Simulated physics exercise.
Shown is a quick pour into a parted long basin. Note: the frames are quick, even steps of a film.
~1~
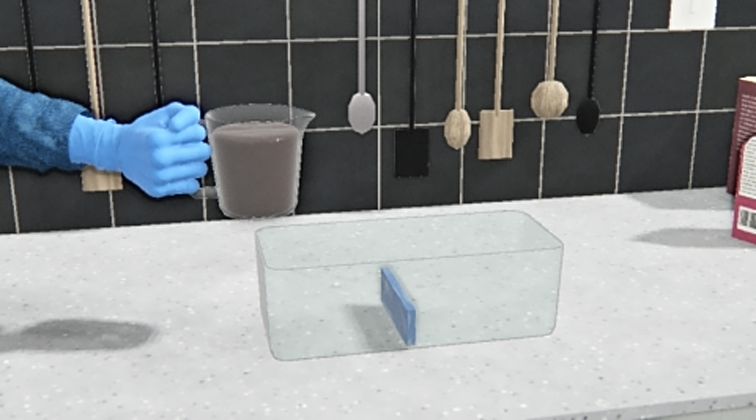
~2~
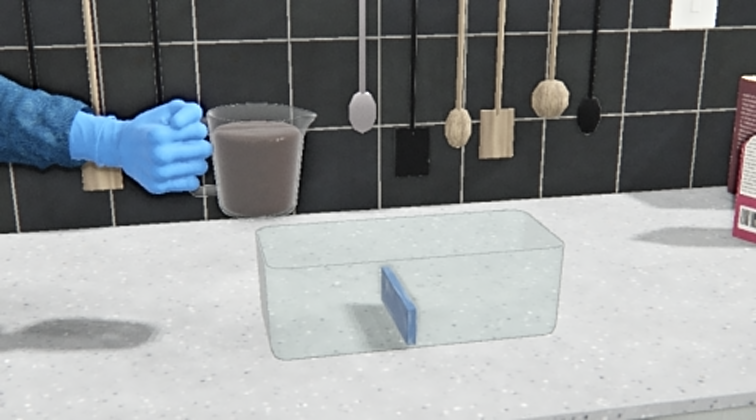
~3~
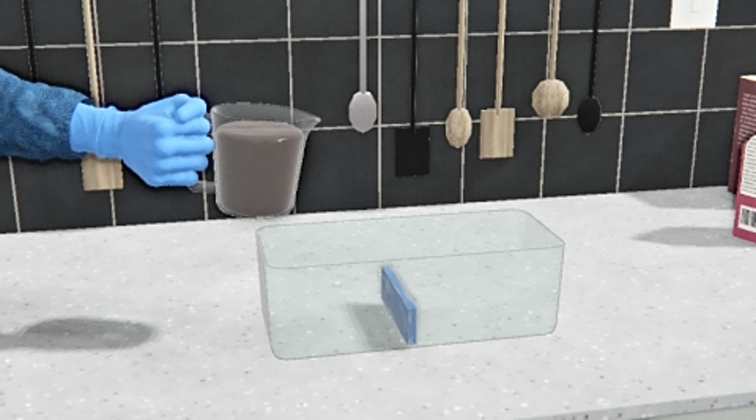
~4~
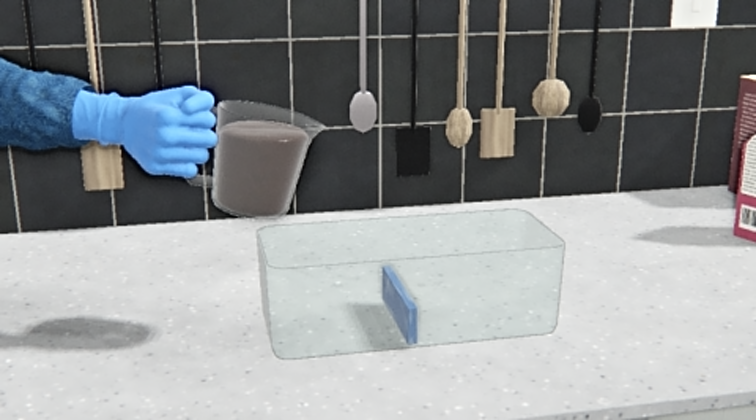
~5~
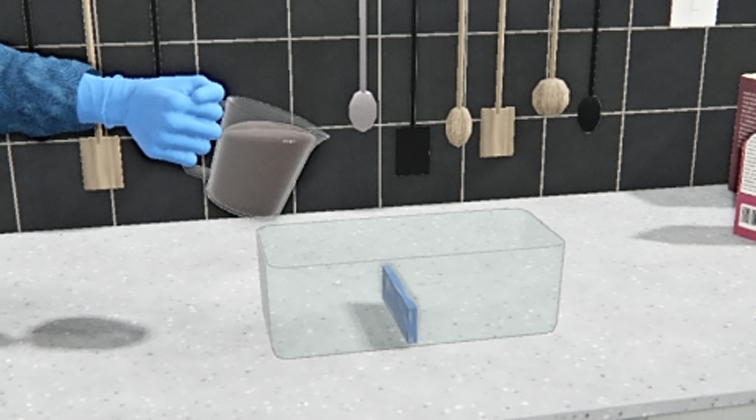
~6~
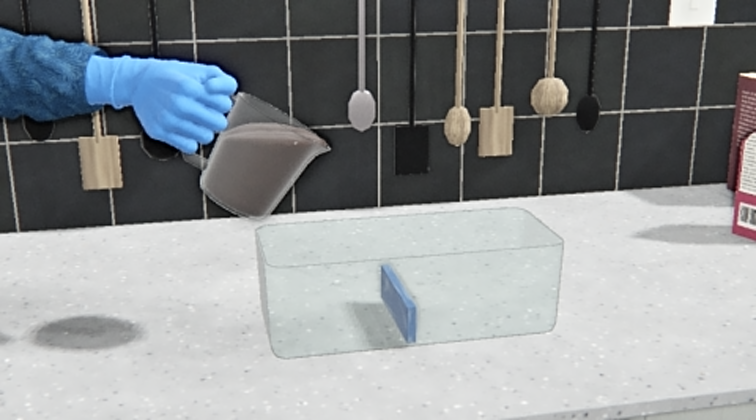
A blue-gloved hand tilting a clear jug of brown liquid steadily rightward above a clear basin with a blue divider.
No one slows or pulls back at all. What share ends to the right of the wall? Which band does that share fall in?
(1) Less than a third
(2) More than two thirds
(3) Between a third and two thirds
Option 1: Less than a third.
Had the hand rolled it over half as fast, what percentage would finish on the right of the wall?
About 5 per cent.
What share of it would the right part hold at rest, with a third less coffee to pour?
It comes to near 5 per cent.
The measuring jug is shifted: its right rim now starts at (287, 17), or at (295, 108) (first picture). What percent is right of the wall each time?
Close to 5 in a hundred, then close to 5 in a hundred.
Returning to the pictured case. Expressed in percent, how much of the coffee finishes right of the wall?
About 5 per cent.
A moment on, the measuring jug is tipped on its side and 54 per cent is still to pour, 25 is left of the wall and 0 right of it.
Next, the measuring jug is tipped right over and 13 per cent is still to pour, 74 is left of the wall and 1 right of it.
Then the measuring jug is tipped right over and 2 per cent is still to pour, 88 is left of the wall and 6 right of it.
Later the measuring jug is tipped right over and 0 per cent is still to pour, 90 is left of the wall and 6 right of it.
At rest 90 per cent lies left of the wall, 6 right of it and 3 outside.
